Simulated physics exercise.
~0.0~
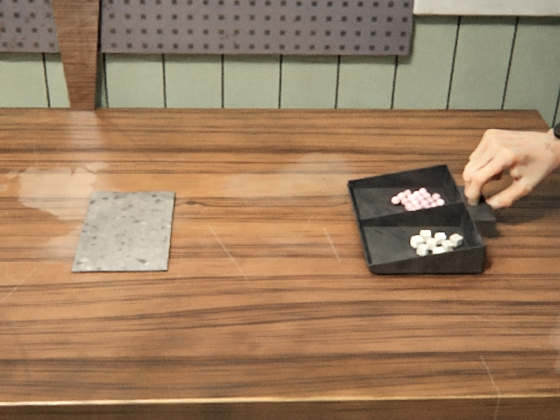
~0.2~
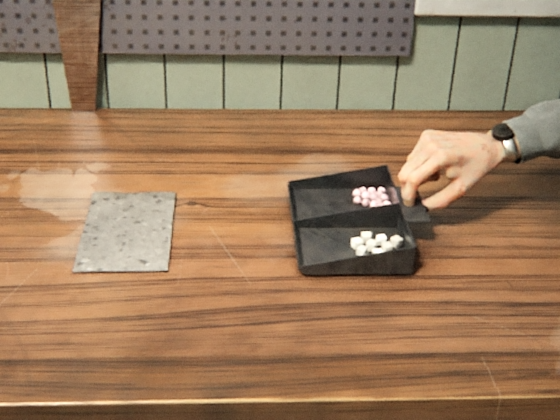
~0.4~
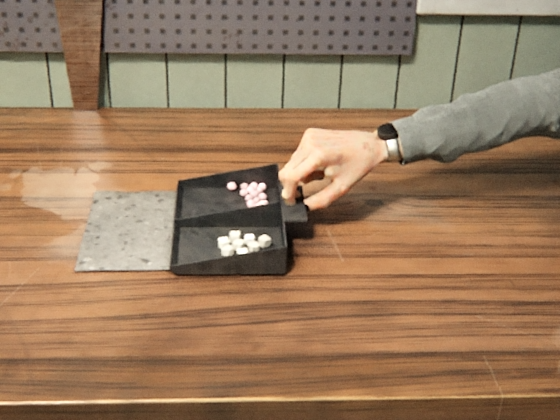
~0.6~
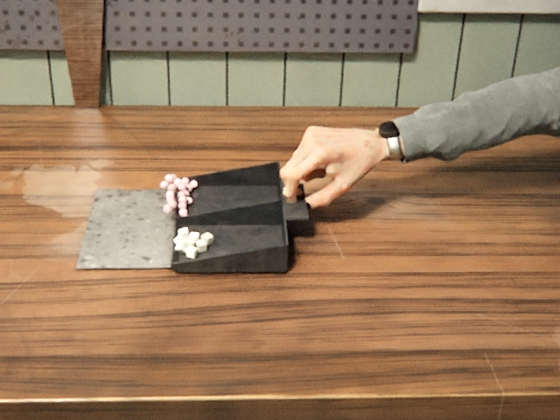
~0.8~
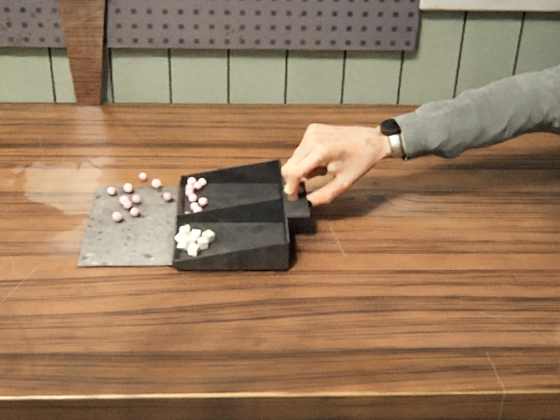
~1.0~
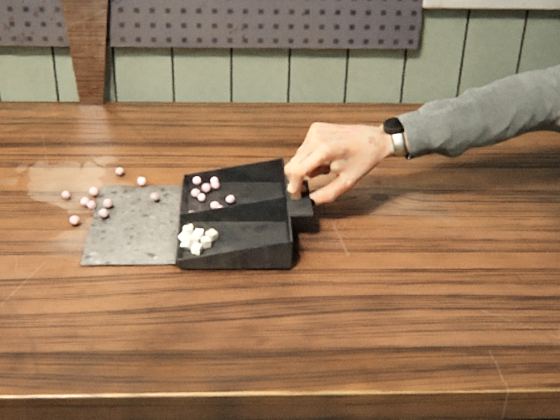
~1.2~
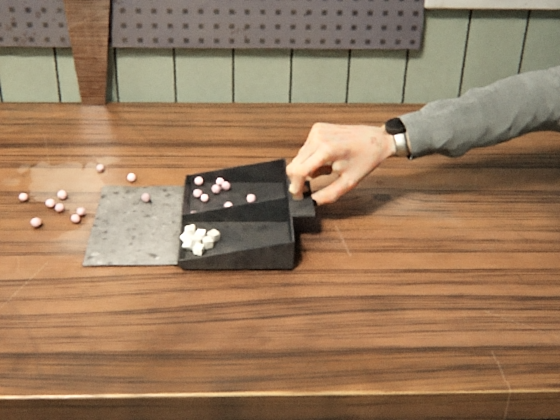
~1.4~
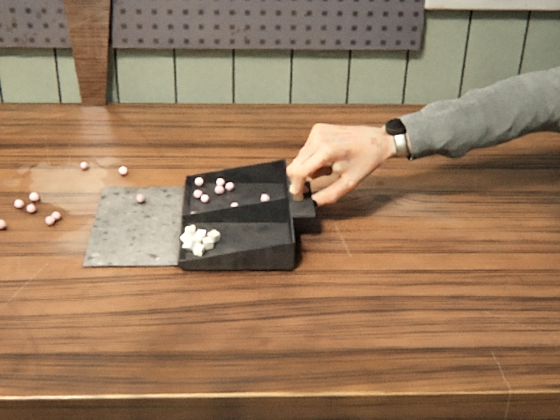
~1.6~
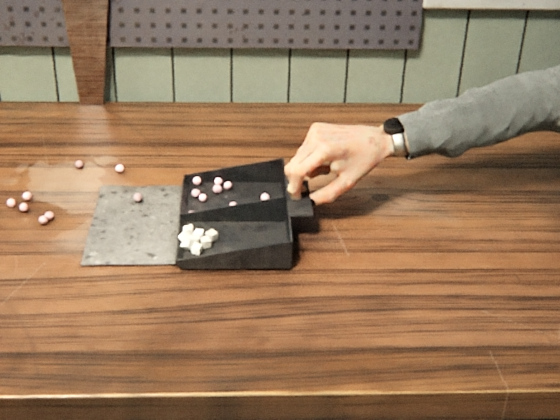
A hand slides a divided black tray left into a slab, spilling some pink balls.
